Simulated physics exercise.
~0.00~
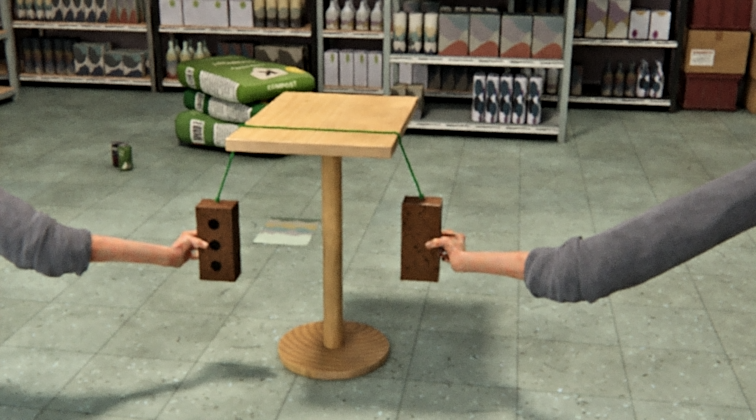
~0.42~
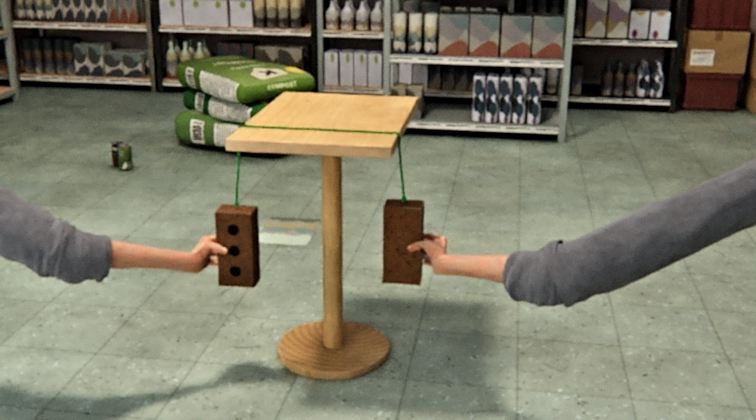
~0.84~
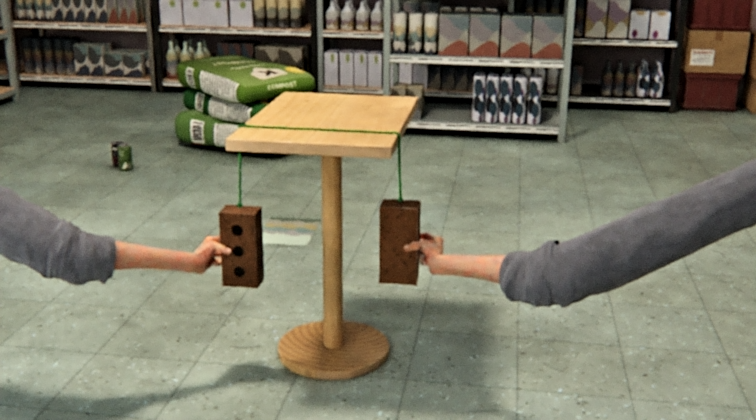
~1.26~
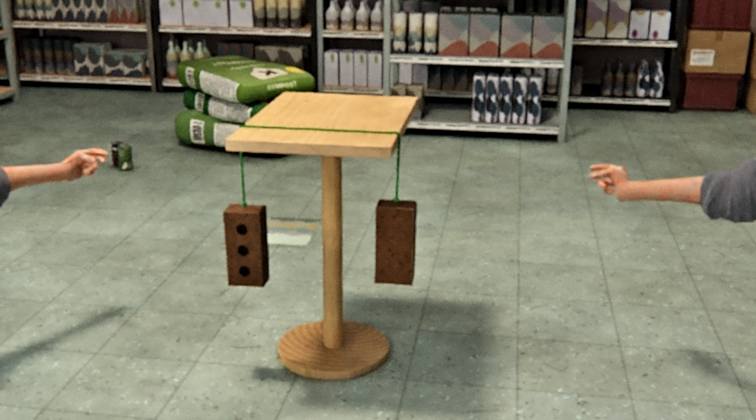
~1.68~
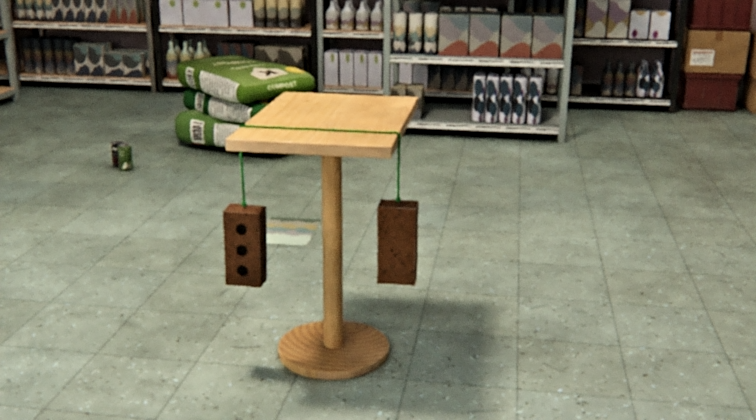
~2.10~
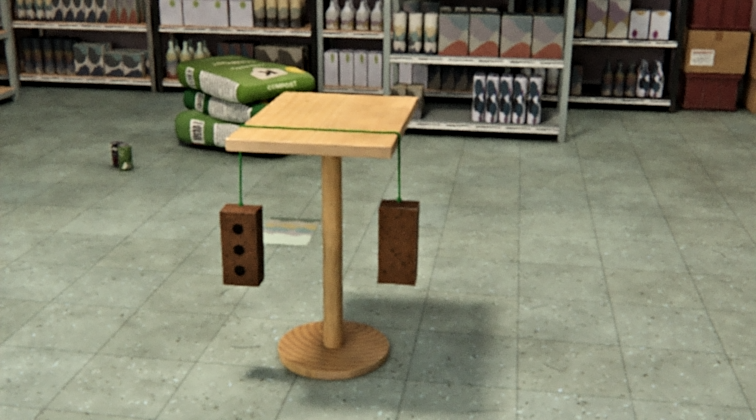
To begin with, two hands hold a pair of reddish-brown bricks out to either side of a small wooden stand, with a green string running across its square top and joining them. The hands bring the bricks inward, the left one moving right and the right one moving left, until they hang close beneath the edges of the top. Both hands then let go and draw back out of view. Left to the string alone, the bricks sway very slightly but stay at the same height. In the end, the string keeps its balance, with one brick hanging on each side.
